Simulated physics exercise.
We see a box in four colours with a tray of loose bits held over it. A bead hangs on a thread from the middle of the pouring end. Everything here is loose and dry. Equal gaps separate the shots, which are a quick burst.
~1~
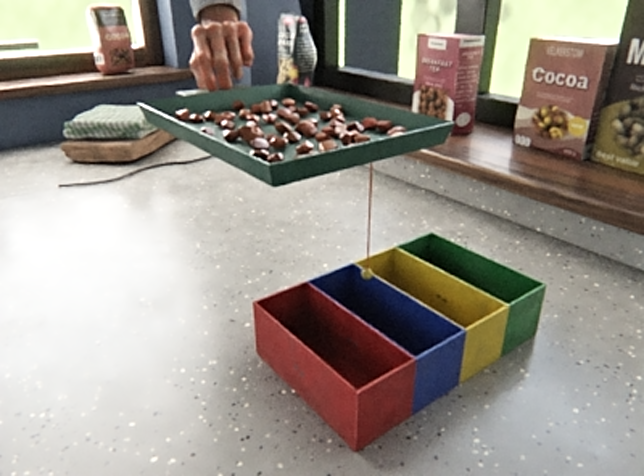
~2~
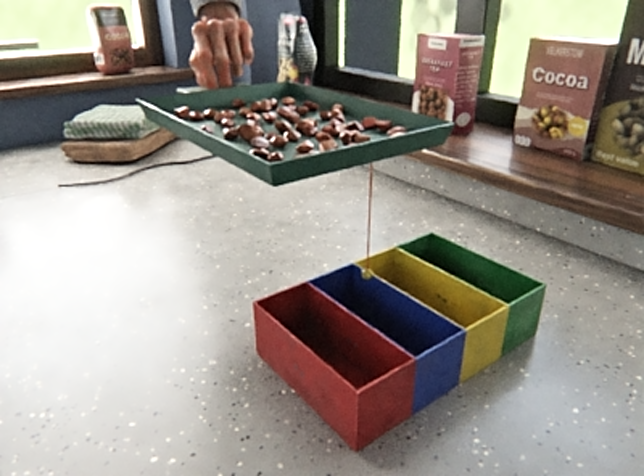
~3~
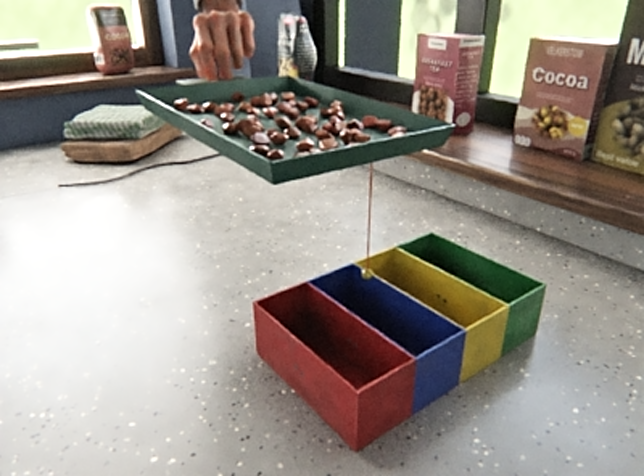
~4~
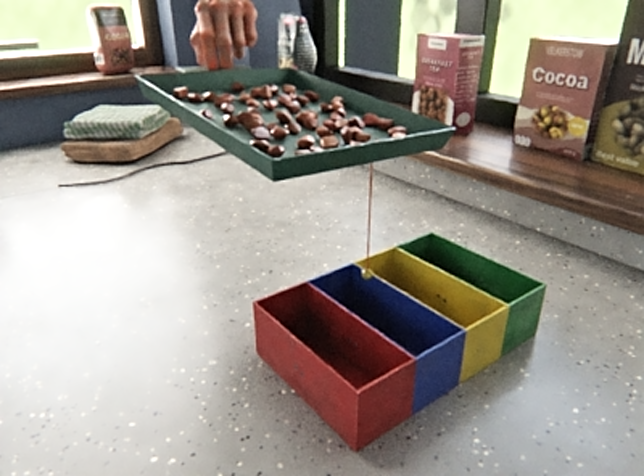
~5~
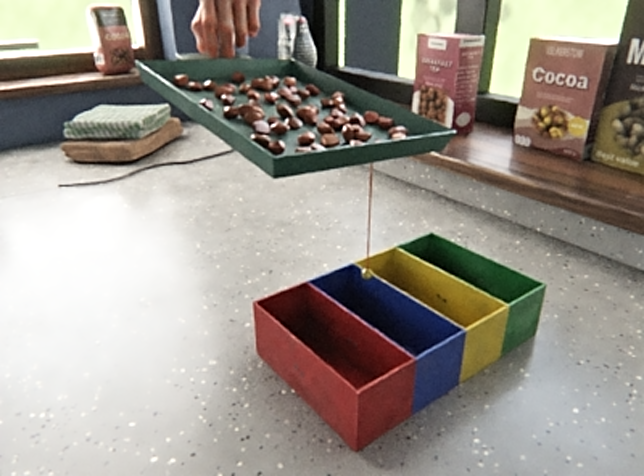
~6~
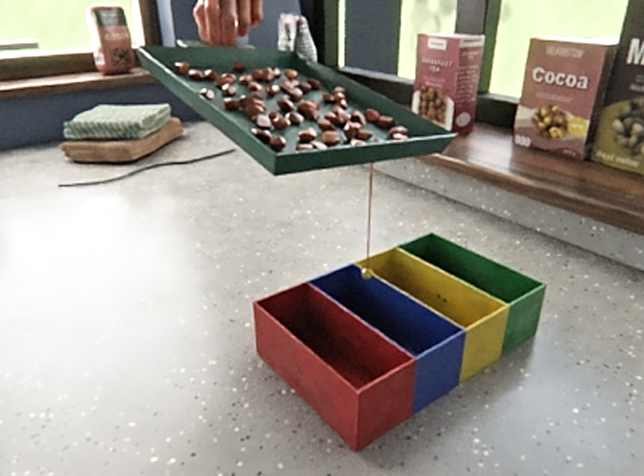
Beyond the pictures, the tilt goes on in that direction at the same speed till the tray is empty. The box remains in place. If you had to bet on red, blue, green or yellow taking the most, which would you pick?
I would pick green.
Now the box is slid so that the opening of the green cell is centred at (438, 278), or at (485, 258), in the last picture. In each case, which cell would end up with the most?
Result 1: Green; result 2: The yellow one.
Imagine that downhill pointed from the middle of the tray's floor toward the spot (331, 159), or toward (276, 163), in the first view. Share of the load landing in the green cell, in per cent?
First case: 0 %; second case: 0 %.
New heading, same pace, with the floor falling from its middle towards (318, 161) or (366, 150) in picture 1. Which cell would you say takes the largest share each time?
Try 1 - the red cell; try 2 - the yellow cell.
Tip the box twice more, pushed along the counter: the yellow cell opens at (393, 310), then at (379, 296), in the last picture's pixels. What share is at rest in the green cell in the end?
It would be near 50 per cent first and near 50 per cent second.
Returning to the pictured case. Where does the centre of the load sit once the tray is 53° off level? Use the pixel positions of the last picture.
Somewhere about pixel (408, 133).
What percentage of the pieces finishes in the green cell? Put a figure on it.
It comes to about 60 per cent of the load.
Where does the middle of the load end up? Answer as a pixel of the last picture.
Near (450, 311).
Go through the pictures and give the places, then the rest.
The first frame shows corners of the pouring end at (273, 161) and (446, 122), level; middle of the load at (303, 127), bits of crushed brick; bead on its thread at (367, 274); red cell at (386, 399); blue cell at (439, 367); yellow cell at (484, 339); green cell at (523, 315).
The second frame shows corners of the pouring end at (273, 160) and (446, 122), level; middle of the load at (303, 126).
The third frame shows corners of the pouring end at (274, 158) and (446, 124), tipped barely, lowest at the right corner; middle of the load at (303, 123).
The fourth frame shows corners of the pouring end at (275, 156) and (447, 127), tipped a little, lowest at the right corner; middle of the load at (304, 118).
The fifth frame shows corners of the pouring end at (277, 153) and (448, 130), tipped a little, lowest at the right corner; middle of the load at (305, 112).
The sixth frame shows corners of the pouring end at (278, 150) and (448, 132), tipped a little, lowest at the right corner; middle of the load at (306, 107); red cell at (386, 399); blue cell at (439, 367); yellow cell at (484, 339); green cell at (523, 315).
Soon, tray tipped steeply; all on the tray.
A while on, tray tipped right over; about a third on the tray; about a third in the green cell; a small part in the yellow cell; a small part falling or outside the box.
Towards the end, tray tipped past a quarter turn; about two thirds in the green cell; about a third in the yellow cell; a stray few falling or outside the box.
Finally, tray tipped past a quarter turn; about two thirds in the green cell; about a third in the yellow cell; none in the red cell; none in the blue cell; a stray few outside the box.
